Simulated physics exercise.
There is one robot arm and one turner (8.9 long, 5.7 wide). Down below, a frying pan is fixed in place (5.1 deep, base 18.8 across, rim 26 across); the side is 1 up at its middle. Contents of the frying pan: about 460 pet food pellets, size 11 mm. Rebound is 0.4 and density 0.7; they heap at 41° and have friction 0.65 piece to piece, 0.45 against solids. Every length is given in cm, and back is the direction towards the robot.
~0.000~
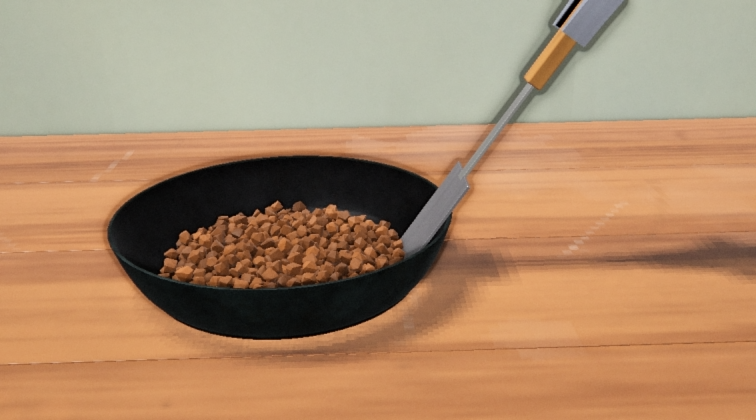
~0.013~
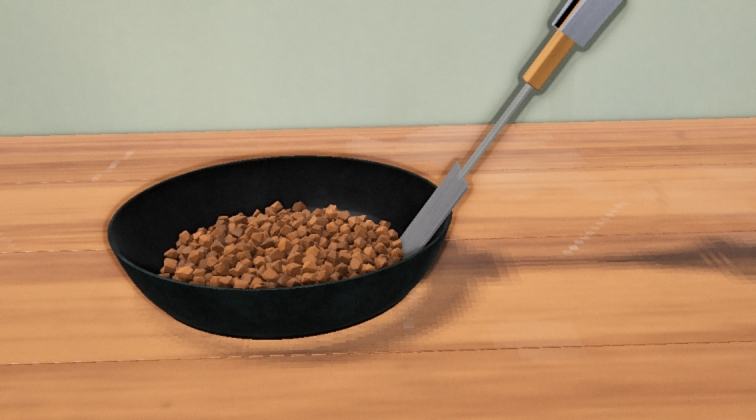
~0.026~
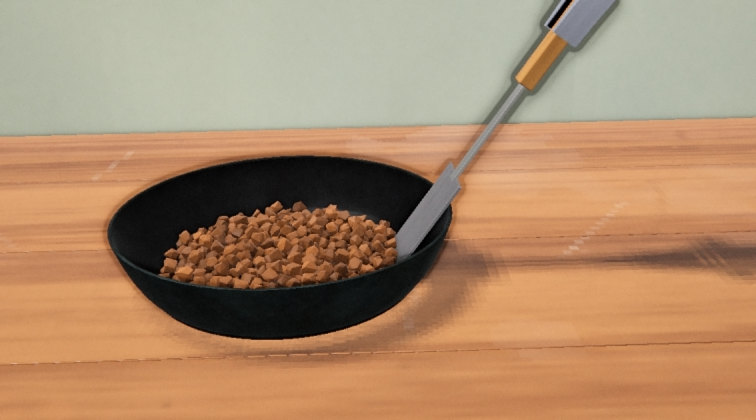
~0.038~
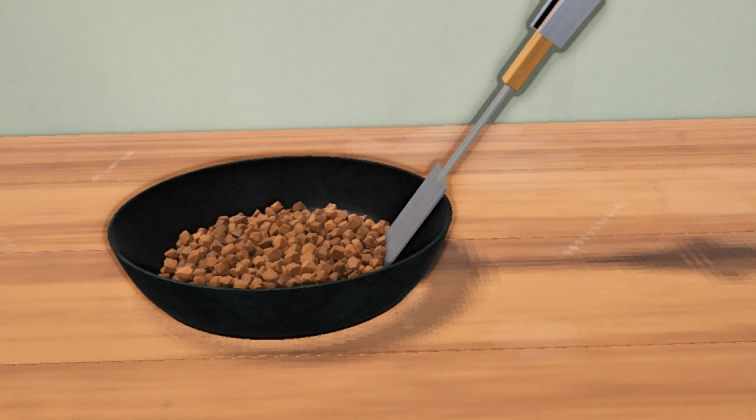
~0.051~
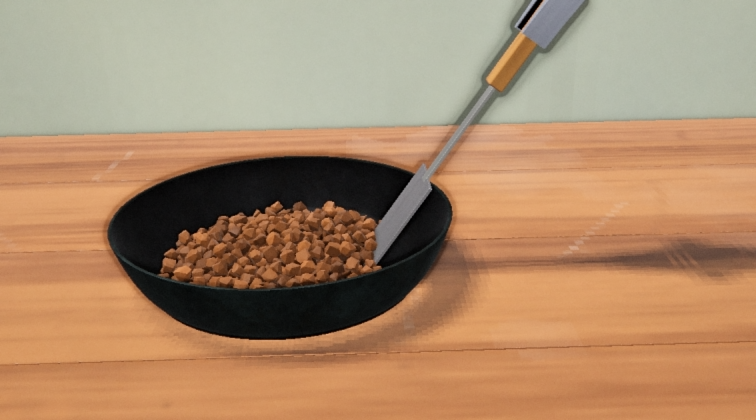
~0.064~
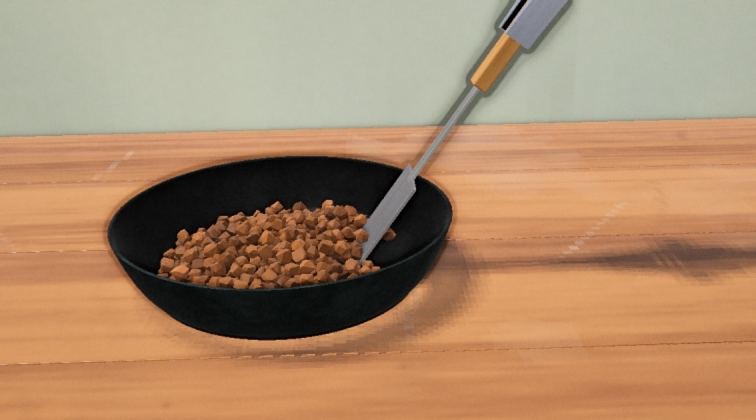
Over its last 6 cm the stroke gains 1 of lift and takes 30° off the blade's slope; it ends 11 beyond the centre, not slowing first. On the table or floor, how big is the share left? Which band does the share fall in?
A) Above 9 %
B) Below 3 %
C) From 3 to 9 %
A, above 9 %.
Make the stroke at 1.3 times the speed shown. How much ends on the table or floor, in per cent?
I'd put it around 20 per cent.
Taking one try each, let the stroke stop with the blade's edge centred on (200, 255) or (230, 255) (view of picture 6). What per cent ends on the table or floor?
Around 0 per cent for the first try and 0 per cent for the second.
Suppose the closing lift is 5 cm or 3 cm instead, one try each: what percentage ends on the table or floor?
It works out to some 15 per cent for the first setting and some 15 per cent for the second.
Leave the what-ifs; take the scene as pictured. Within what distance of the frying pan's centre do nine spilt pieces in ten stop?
Seen from above, roughly 25 cm.
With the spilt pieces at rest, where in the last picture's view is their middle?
My best guess is near (57, 276).
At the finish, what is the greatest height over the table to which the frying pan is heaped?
Some 5.5 cm above the table.
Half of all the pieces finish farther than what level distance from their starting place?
Level distance of roughly 3 cm.
By 0.13 s, sloping 55°, highest piece 5 above the table; 459 in the frying pan.
By 0.19 s, sloping 48°, highest piece 5 above the table; 459 in the frying pan.
By 0.42 s, sloping 25°, highest piece 10 above the table; 390 in the frying pan, 36 on the table or floor, 33 on the blade or in flight.
By 1.47 s, sloping 25°, highest piece 5 above the table; 390 in the frying pan, 69 on the table or floor.
Final count, 390 in the frying pan, 69 on the table or floor. That is 15 % on the table or floor.
